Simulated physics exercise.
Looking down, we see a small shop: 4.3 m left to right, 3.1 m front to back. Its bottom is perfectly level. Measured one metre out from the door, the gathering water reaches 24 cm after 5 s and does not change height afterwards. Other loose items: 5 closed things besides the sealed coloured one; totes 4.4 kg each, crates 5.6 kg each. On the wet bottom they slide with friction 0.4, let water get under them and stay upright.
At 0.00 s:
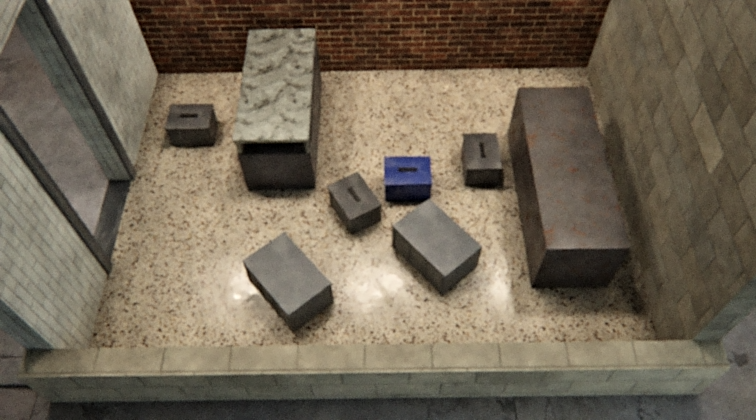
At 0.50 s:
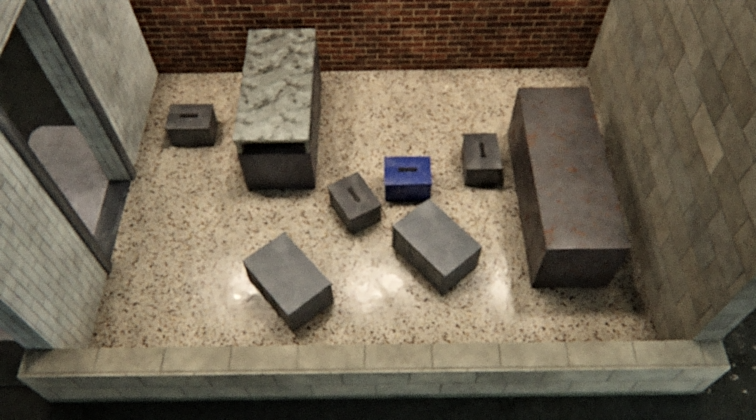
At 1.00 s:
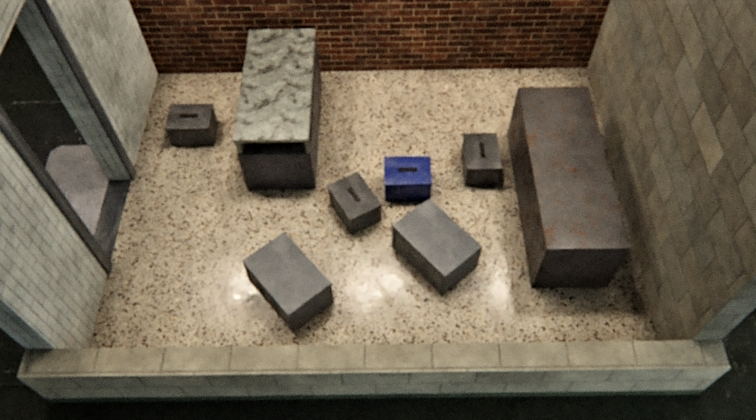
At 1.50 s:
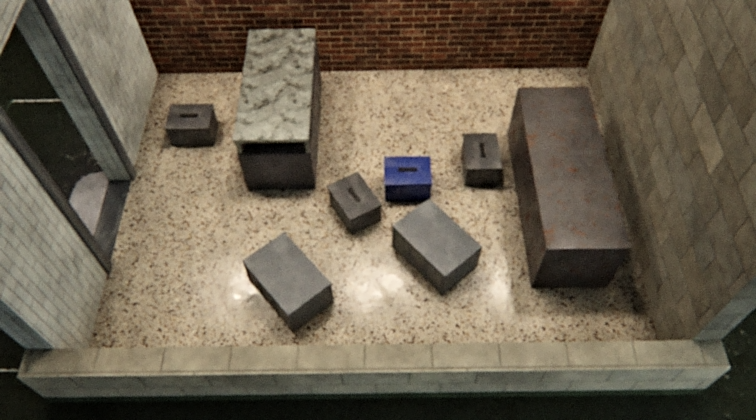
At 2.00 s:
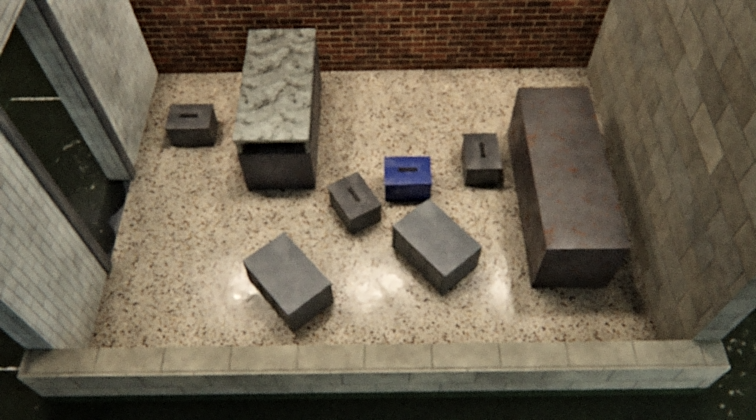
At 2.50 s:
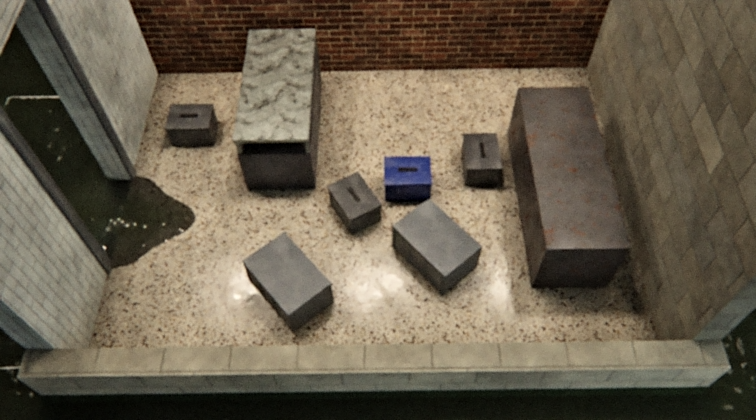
Small shop with a blue tote and grey blocks standing still as dark water rises outside and begins spreading through the left doorway.
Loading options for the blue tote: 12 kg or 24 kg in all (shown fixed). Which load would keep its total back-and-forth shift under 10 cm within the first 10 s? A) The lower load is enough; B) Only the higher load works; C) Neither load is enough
A, the lower load is enough.
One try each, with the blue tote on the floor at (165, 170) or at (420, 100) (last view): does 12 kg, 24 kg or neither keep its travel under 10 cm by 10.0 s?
Well, first only the heavy mass succeeds, and next the light mass is sufficient.
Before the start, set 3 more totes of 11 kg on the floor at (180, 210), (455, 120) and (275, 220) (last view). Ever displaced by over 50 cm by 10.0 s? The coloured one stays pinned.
In the order given, beyond the mark, then within the mark, and last beyond the mark.
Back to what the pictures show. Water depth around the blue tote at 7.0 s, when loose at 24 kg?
3 cm, roughly.
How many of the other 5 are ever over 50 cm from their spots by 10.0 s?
All told, that gives 4.
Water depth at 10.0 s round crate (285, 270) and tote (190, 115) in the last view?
Depths: Near 14 cm, then near 7 cm.
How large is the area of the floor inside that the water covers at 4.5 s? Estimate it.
Somewhere about 4.5 m2, give or take.
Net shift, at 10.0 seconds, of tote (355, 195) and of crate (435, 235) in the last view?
Respectively 100 and 140 cm.
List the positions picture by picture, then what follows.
In the first picture, the blue tote at (408, 170) rests on the ground; water covers 0.0 m2; 0 of 6 have shifted.
In the second picture, the blue tote at (408, 170), on the bottom; water covers 0.0 m2; 0 of 6 have shifted.
In the third picture, the blue tote at (408, 170), on the bottom; water covers 0.0 m2; 0 of 6 have shifted.
In the fourth picture, the blue tote at (408, 170), on the bottom; water covers 0.0 m2; 0 of 6 have shifted.
In the fifth picture, the blue tote at (408, 170) rests on the ground; water covers 0.0 m2; 0 of 6 have shifted.
In the sixth picture, the blue tote at (408, 170), on the bottom; water covers 0.3 m2; 0 of 6 have shifted.
After 3.5 s the blue tote would be 0 cm from its start with 12 kg and 0 cm from its start with 24 kg; 0 cm of water round it then.
After 4.5 s the blue tote would be 0 cm from its start with 12 kg and 0 cm from its start with 24 kg; 1 cm of water round it then.
After 7.0 s the blue tote would be 0 cm from its start with 12 kg and 0 cm from its start with 24 kg; 3 cm of water round it then.
After 10.0 s the blue tote would be 0 cm from its start with 12 kg and 0 cm from its start with 24 kg; 5 cm of water round it then.
